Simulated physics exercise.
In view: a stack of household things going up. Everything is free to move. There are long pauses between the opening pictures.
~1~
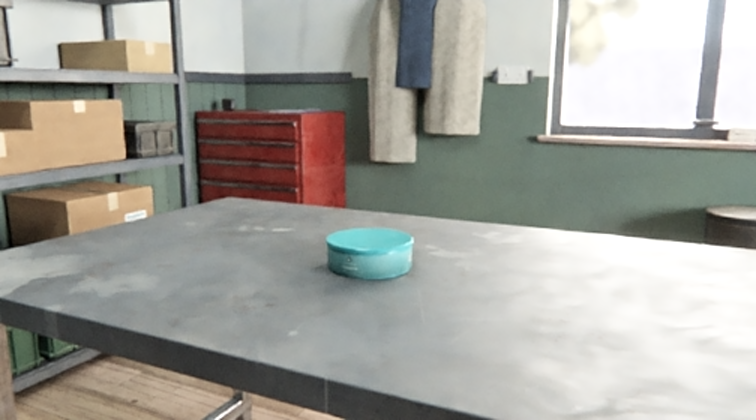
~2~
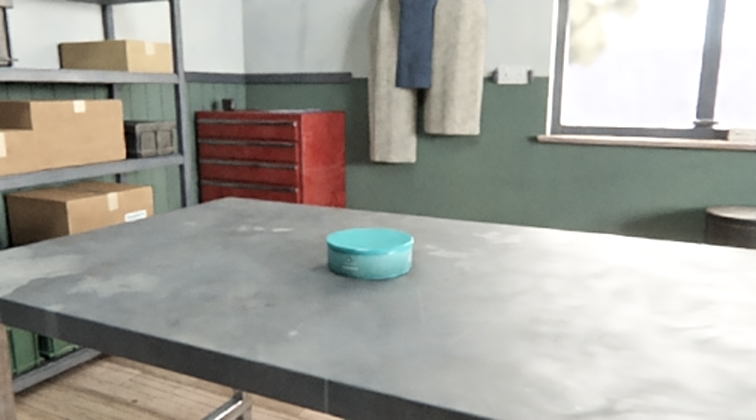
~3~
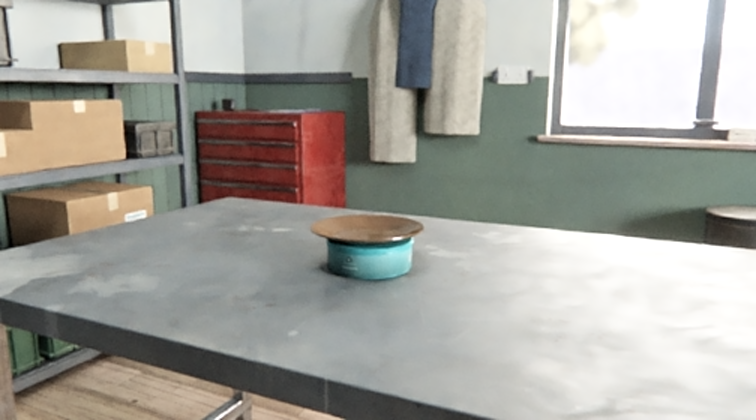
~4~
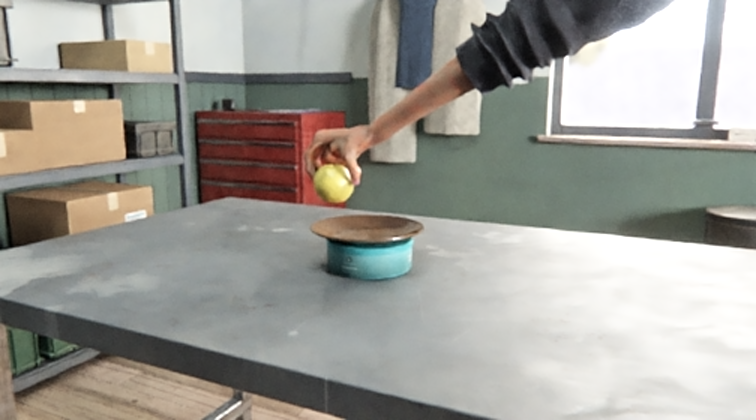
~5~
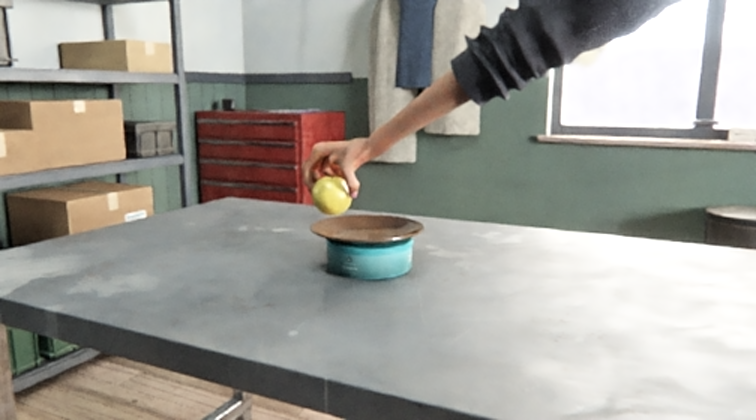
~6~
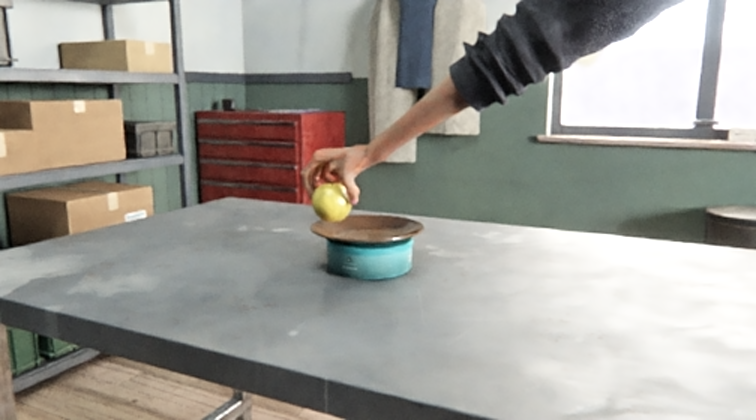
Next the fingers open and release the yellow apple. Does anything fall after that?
As it turns out, it keeps its balance.
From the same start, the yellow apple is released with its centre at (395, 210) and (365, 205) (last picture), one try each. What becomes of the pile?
First, it stays up; second, it keeps its balance.
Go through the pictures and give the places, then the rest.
In the first picture, the last thing is not in view yet; turquoise tub (370, 252).
In the second picture, the last thing is not in view yet; turquoise tub (370, 252).
In the third picture, the last thing is not in view yet; turquoise tub (370, 252).
In the fourth picture, on its way; yellow apple (334, 183); turquoise tub (370, 252).
In the fifth picture, on its way; yellow apple (332, 196); turquoise tub (370, 252).
In the sixth picture, set down, still held; yellow apple (332, 203); turquoise tub (370, 252).
Then, 0.20 s later than the last frame, all is still.
Then, 0.40 s later than the last frame, yellow apple resting near (332, 203).
When it is over, all 3 as before. End places, in pixels of the last picture, yellow apple near (332, 203). The pile stays up.
